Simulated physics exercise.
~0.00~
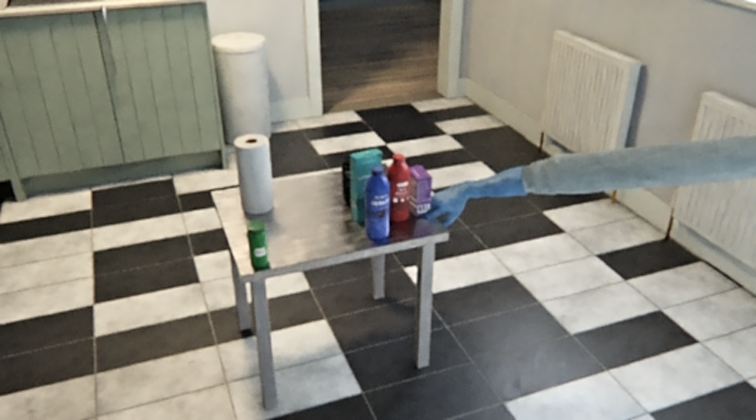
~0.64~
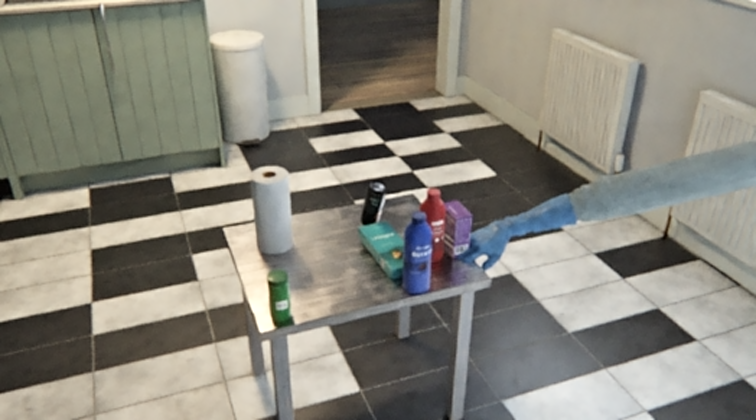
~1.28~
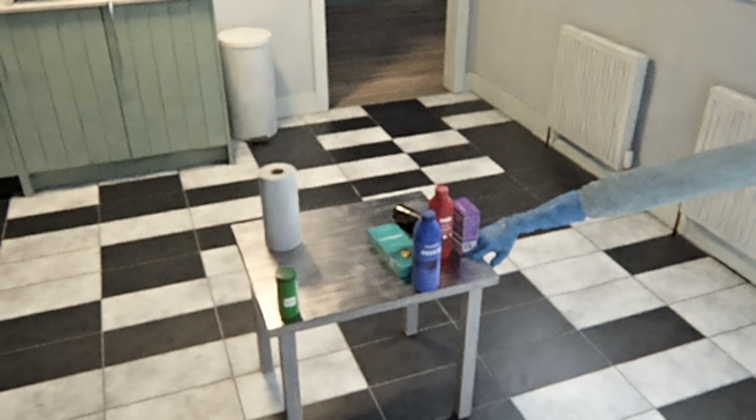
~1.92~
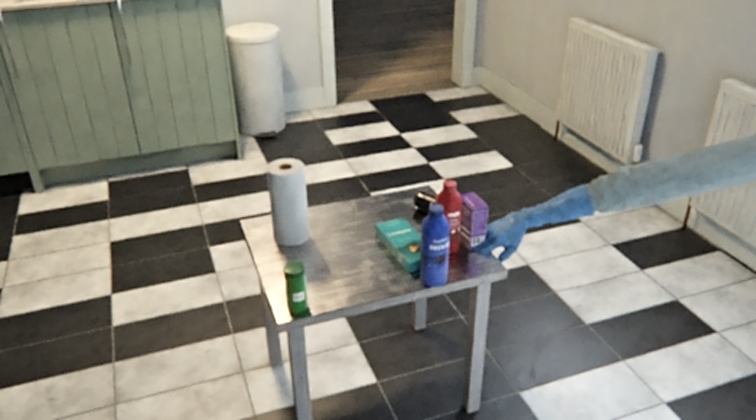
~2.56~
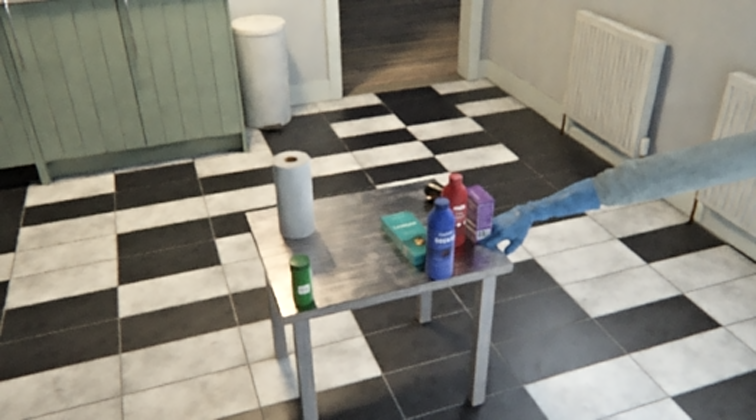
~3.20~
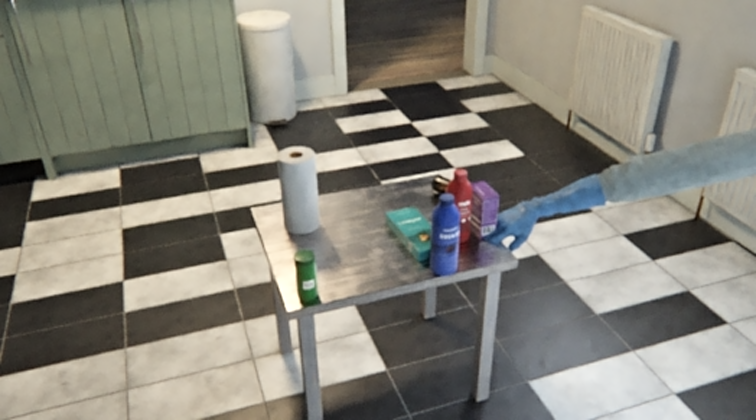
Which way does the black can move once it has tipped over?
It moves to the right as the viewer sees it, ending up lying behind the red bottle.
